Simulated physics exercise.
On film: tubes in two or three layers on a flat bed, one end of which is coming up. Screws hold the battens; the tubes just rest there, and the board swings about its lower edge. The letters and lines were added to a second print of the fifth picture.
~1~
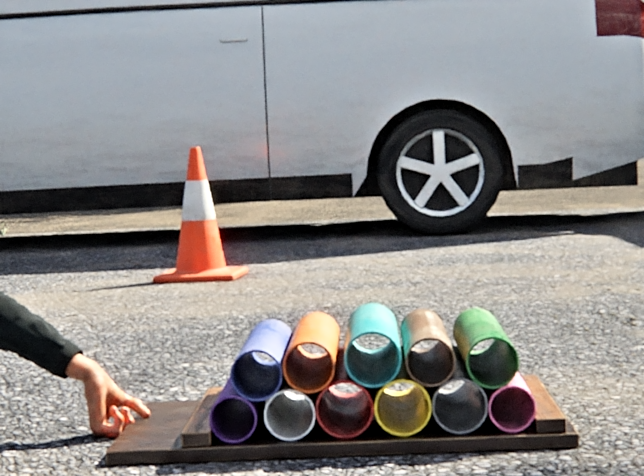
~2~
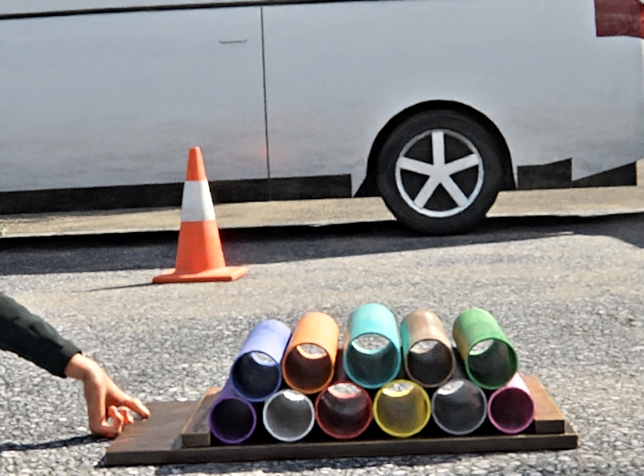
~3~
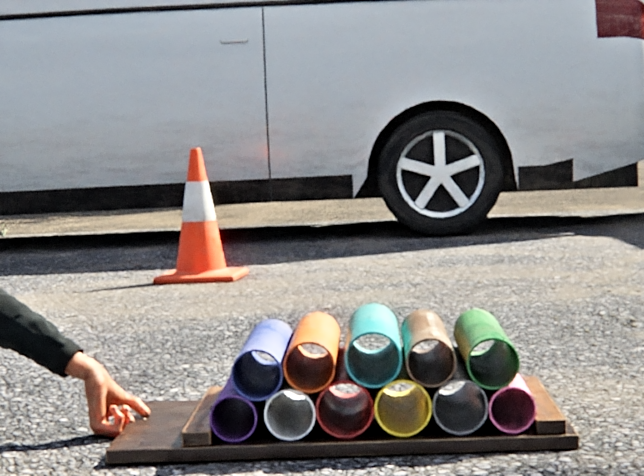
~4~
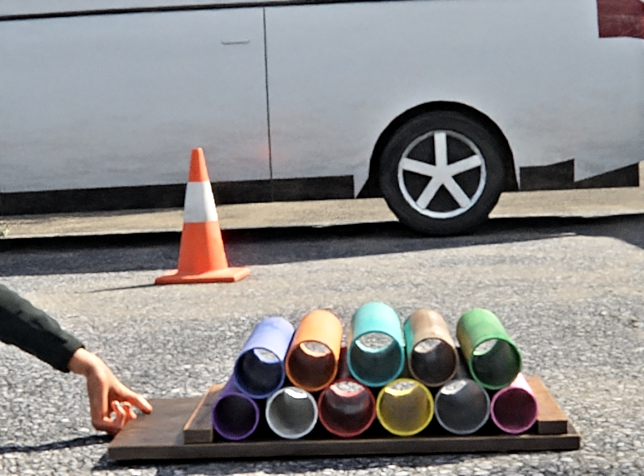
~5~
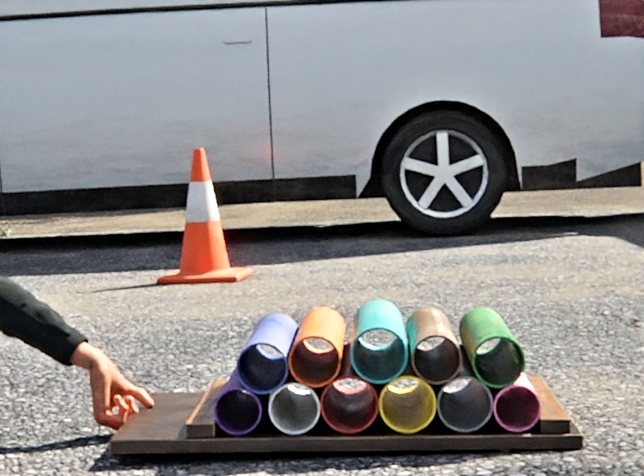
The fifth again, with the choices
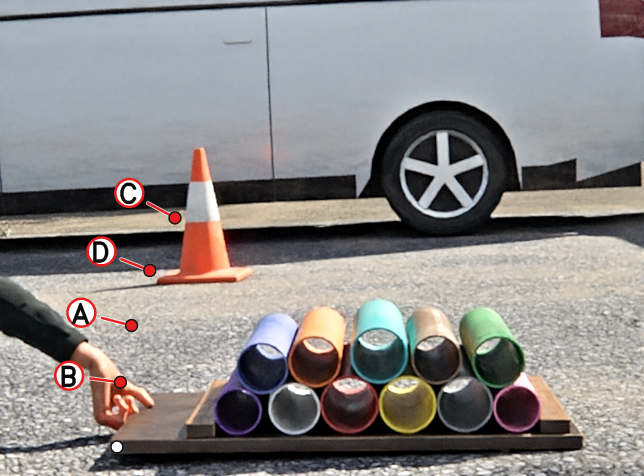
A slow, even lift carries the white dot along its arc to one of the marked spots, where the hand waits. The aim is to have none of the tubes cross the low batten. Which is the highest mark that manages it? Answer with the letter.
It can be raised to A.
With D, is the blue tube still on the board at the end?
Yes, with D.
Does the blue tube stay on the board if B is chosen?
Yes, with B.
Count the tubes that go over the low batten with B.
The count is none.
On the marked copy, A at (131, 326); B at (120, 382); C at (175, 218); D at (150, 270); the white dot at (117, 447).
With A. Early on, board at 13°.
Further on, board at 17°.
At the end, board at 17°, none over the low batten.
As for the rest, B none over the low batten; C three over the low batten (green, brown, turquoise); D one over the low batten (green).
